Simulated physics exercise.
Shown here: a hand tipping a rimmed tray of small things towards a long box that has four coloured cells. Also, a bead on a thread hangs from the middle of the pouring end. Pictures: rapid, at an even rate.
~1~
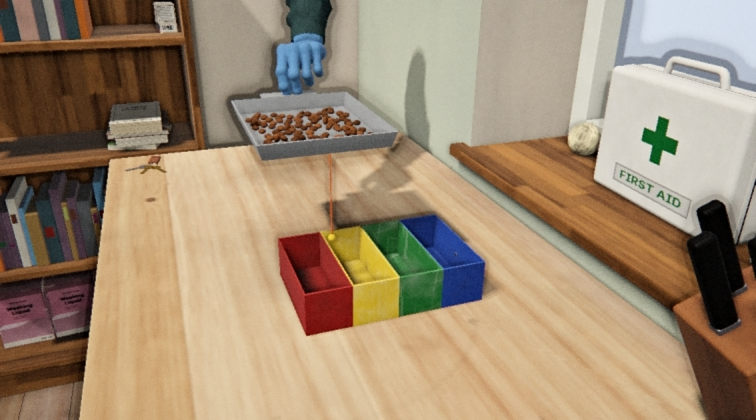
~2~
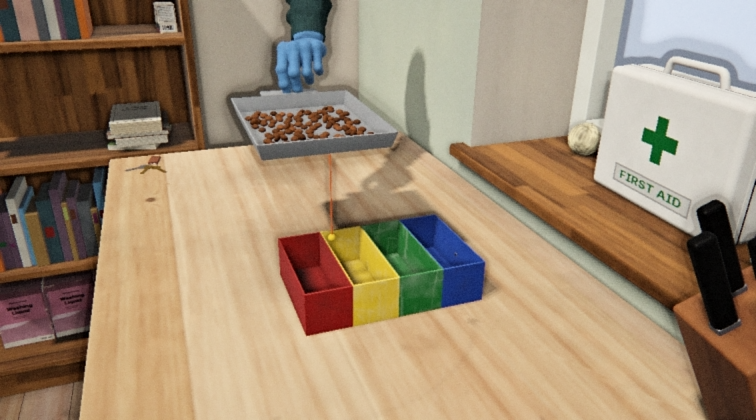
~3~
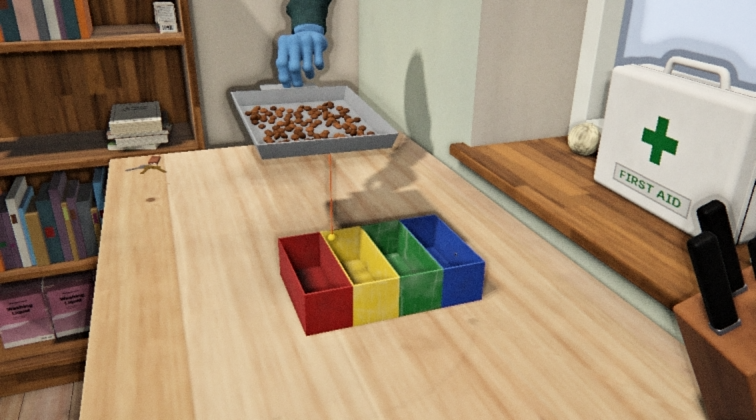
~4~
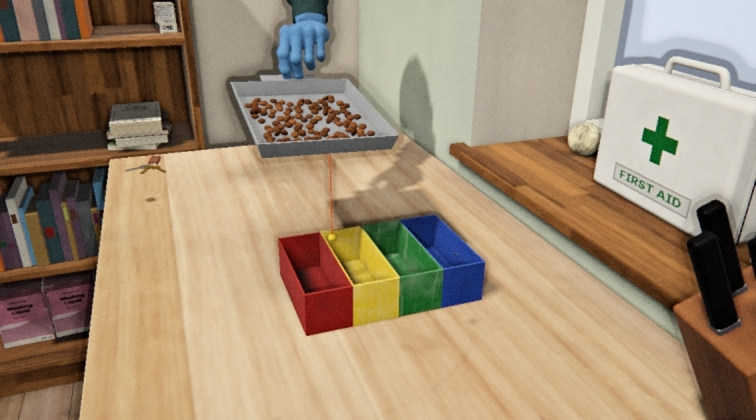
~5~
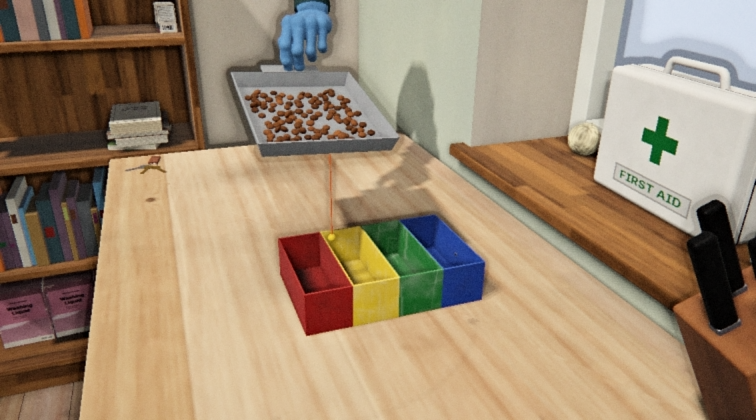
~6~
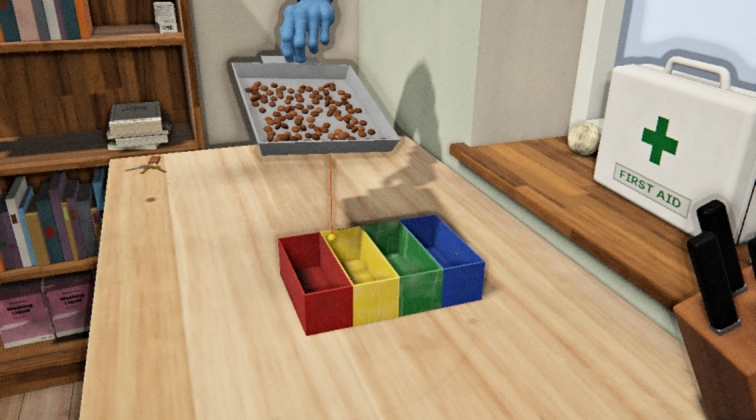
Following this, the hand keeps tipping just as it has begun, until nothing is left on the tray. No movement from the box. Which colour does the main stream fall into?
The green cell.
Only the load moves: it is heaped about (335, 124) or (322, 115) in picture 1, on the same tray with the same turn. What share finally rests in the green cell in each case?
Shares in turn: 70 % and 70 %.
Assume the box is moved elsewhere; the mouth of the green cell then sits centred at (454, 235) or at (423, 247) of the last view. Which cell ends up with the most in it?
The first time it is that red cell, and the second time it is that yellow cell.
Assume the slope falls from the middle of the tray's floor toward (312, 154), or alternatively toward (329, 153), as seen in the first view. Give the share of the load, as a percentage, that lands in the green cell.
In order: About 0, then 20 percent.
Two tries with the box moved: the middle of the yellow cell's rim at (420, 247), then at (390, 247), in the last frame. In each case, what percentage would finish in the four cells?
Trial 1 near 80 %, trial 2 near 100 %.
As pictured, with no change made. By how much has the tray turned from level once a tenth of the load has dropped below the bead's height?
About 85 degrees.
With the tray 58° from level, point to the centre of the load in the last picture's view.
Close to (349, 134).
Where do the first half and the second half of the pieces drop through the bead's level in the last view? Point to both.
Half one: (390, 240), half two: (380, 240).
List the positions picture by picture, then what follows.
The first picture shows corners of the pouring end near (261, 143) and (392, 130), level; middle of the load near (304, 128), bits of dog kibble; bead on its thread near (332, 238); red cell near (329, 307); yellow cell near (376, 298); green cell near (421, 289); blue cell near (463, 281).
The second picture shows corners of the pouring end near (261, 143) and (392, 131), level; middle of the load near (304, 127).
The third picture shows corners of the pouring end near (262, 143) and (392, 132), tipped barely, lowest at the right corner; middle of the load near (304, 124).
The fourth picture shows corners of the pouring end near (262, 142) and (393, 133), tipped a little, lowest at the right corner; middle of the load near (304, 120).
The fifth picture shows corners of the pouring end near (263, 141) and (394, 135), tipped a little, lowest at the right corner; middle of the load near (304, 116).
The sixth picture shows corners of the pouring end near (263, 140) and (394, 137), tipped clearly, lowest at the right corner; middle of the load near (305, 111); red cell near (329, 307); yellow cell near (376, 298); green cell near (421, 289); blue cell near (463, 281).
Shortly afterwards, tray tipped steeply; the whole lot on the tray.
Next, tray tipped right over; near half on the tray; a little in the green cell; a little in the yellow cell; only a few in the red cell; near a quarter falling or outside the box.
Some moments later, tray tipped past a quarter turn; near half in the green cell; near a third in the yellow cell; a little in the red cell; only a few falling or outside the box.
In the end, tray tipped past a quarter turn; near half in the green cell; near a third in the yellow cell; a little in the red cell; none at all in the blue cell; only a few outside the box.
